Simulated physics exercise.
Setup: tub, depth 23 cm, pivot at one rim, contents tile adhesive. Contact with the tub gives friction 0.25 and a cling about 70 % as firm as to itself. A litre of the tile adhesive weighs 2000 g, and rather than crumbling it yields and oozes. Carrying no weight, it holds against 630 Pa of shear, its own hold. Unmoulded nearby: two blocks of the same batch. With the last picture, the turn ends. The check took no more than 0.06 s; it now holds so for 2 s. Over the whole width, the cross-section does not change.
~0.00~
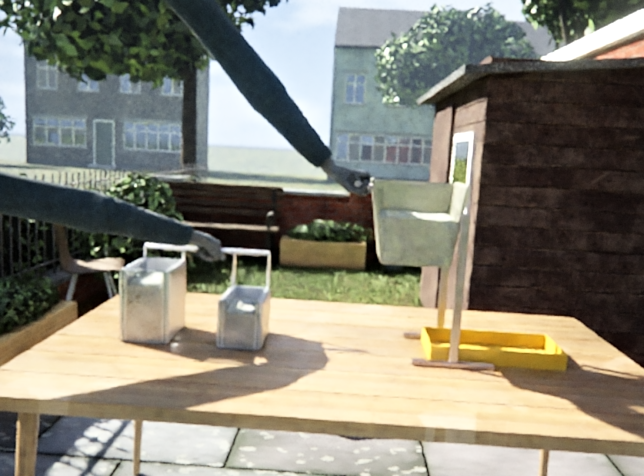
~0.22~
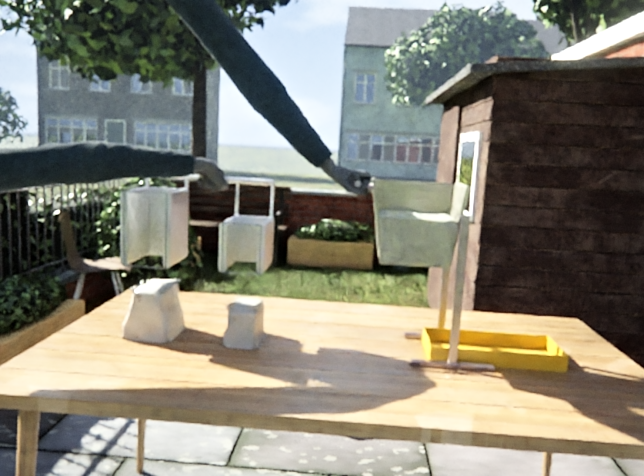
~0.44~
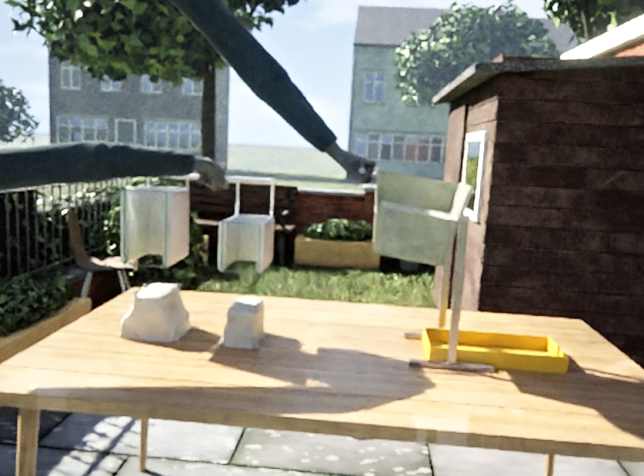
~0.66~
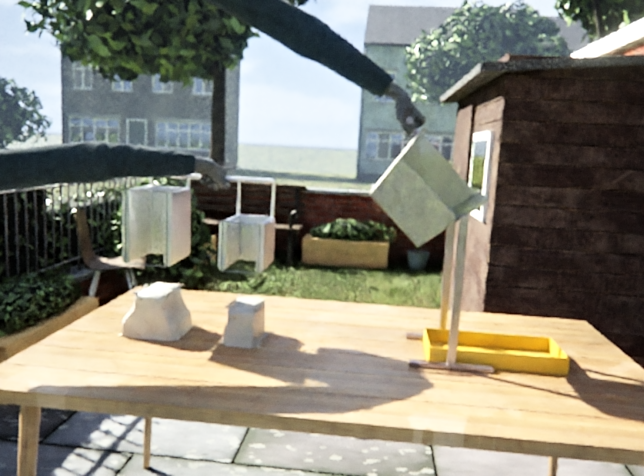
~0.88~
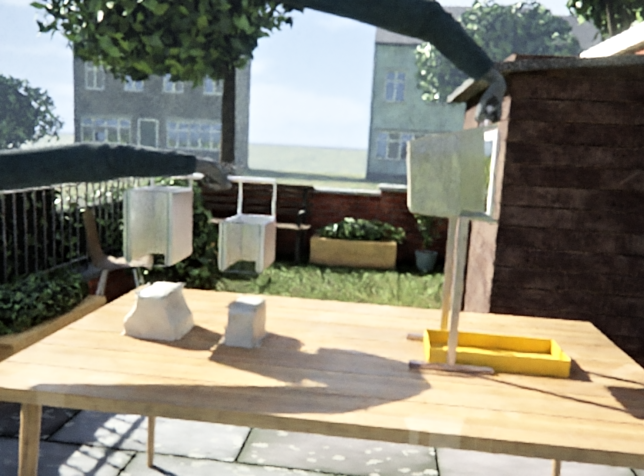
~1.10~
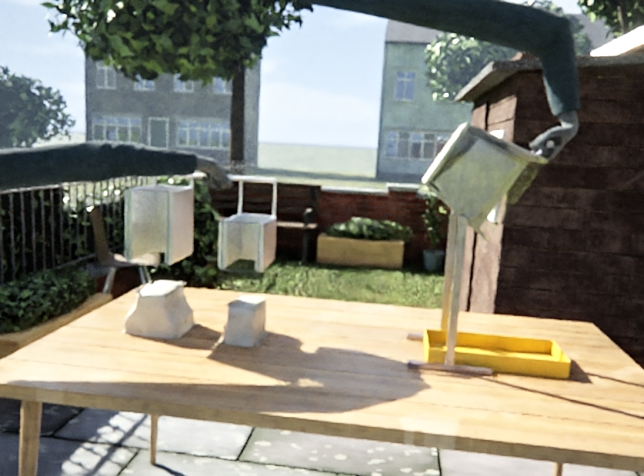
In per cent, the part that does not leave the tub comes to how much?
The part that stays comes to roughly 0 %.
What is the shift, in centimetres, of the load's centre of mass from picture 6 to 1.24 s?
It has moved close to 14 cm.
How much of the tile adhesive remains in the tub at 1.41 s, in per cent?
Near 0 in a hundred.
After 1.24 s, the tub is at 121 degrees and holds 50 %.
After 1.41 s, the tub is at 121 degrees and holds 0 %.
After 1.58 s, the tub is at 121 degrees and holds 0 %.
After 1.75 s, the tub is at 121 degrees and holds 0 %.
After 3.10 s, the tub is at 121 degrees and holds 0 %.
